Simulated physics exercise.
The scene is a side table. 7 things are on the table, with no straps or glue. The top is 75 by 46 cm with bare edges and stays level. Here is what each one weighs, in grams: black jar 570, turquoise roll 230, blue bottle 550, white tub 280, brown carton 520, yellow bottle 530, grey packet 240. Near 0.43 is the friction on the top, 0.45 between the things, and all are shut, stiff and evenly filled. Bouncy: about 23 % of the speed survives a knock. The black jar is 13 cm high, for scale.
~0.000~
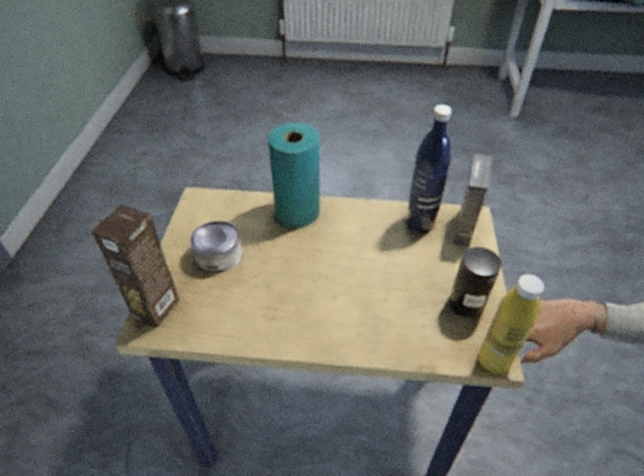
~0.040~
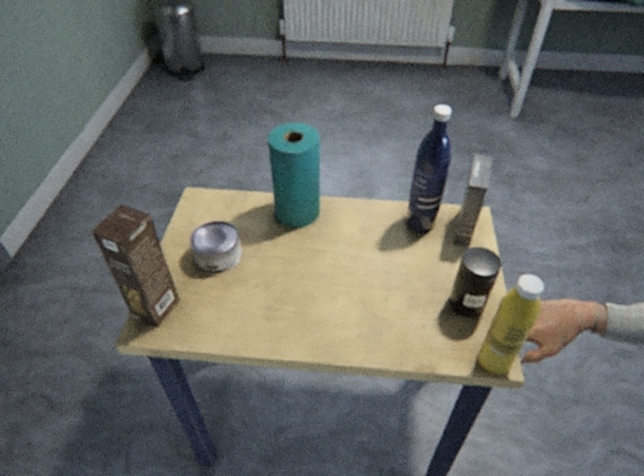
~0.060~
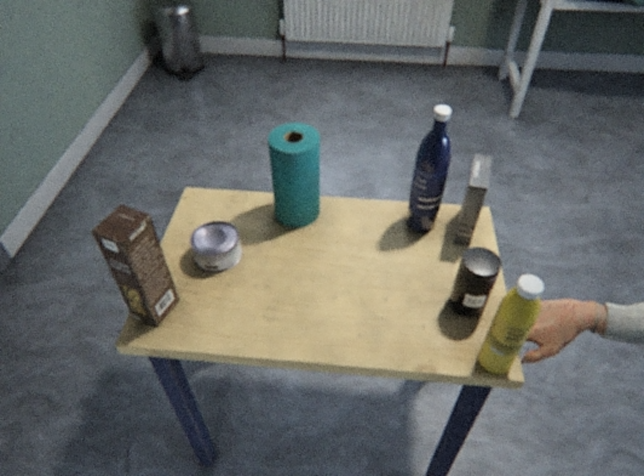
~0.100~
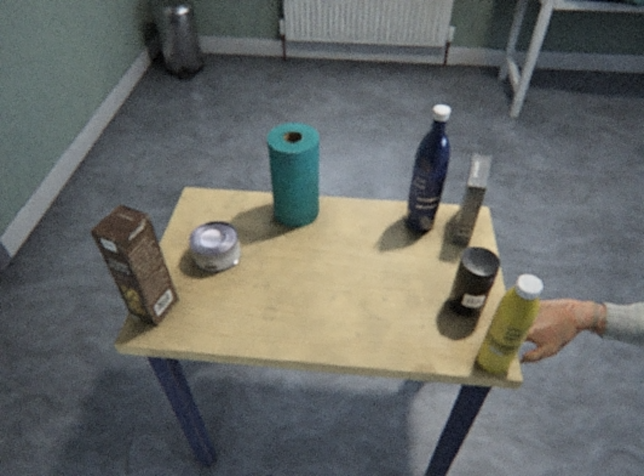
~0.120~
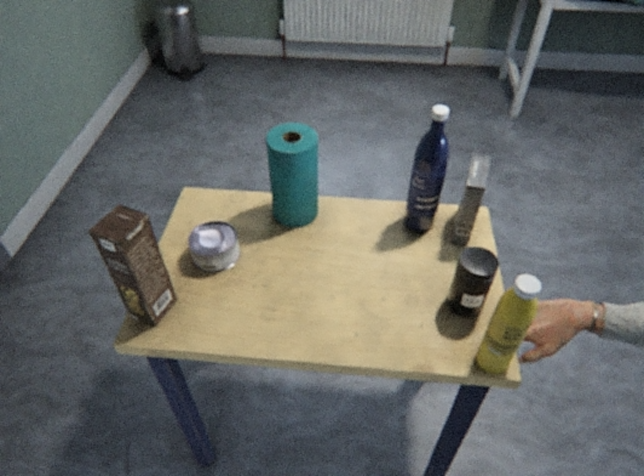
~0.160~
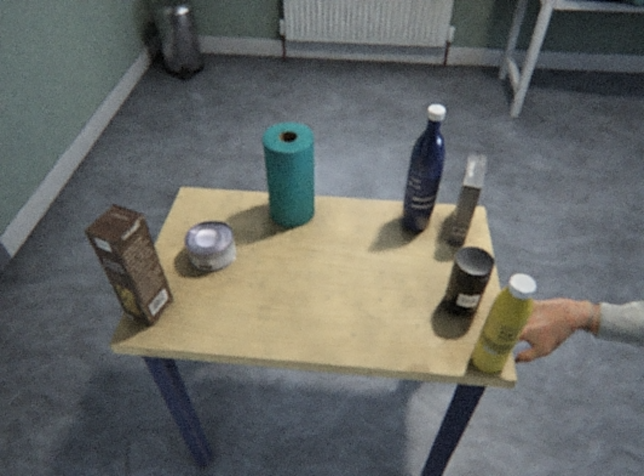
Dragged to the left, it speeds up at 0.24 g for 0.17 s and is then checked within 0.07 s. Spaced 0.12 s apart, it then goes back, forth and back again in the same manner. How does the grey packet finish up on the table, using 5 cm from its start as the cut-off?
The grey packet ends up past the cut-off.
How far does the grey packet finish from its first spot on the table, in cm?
It ends about 10 centimetres from where it started.
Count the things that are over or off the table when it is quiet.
That comes to 4.
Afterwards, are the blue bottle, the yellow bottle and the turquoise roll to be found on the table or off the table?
Blue bottle: Goes out of bounds; yellow bottle: Goes out of bounds; turquoise roll: Stays in bounds.
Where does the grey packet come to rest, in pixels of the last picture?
Near (436, 210).
By 0.76 s, grey packet tilted 42° near (443, 198); blue bottle tilted 33°; yellow bottle tilted 5°.
By 1.16 s, table shifted 5 cm; blue bottle and yellow bottle now off the table; grey packet tilted 57° near (410, 198); brown carton on its side.
By 1.36 s, grey packet tilted 62° near (431, 202); brown carton on its side; turquoise roll 2 cm from its spot.
By 1.96 s, grey packet on its side near (435, 210); brown carton on its side; turquoise roll 2 cm from its spot.
When it is over (2.3 s), off the table, blue bottle and yellow bottle; lying over on the table, brown carton and grey packet; the other 3 within 5 cm of the start. End places, in pixels of the last picture, grey packet near (435, 210).
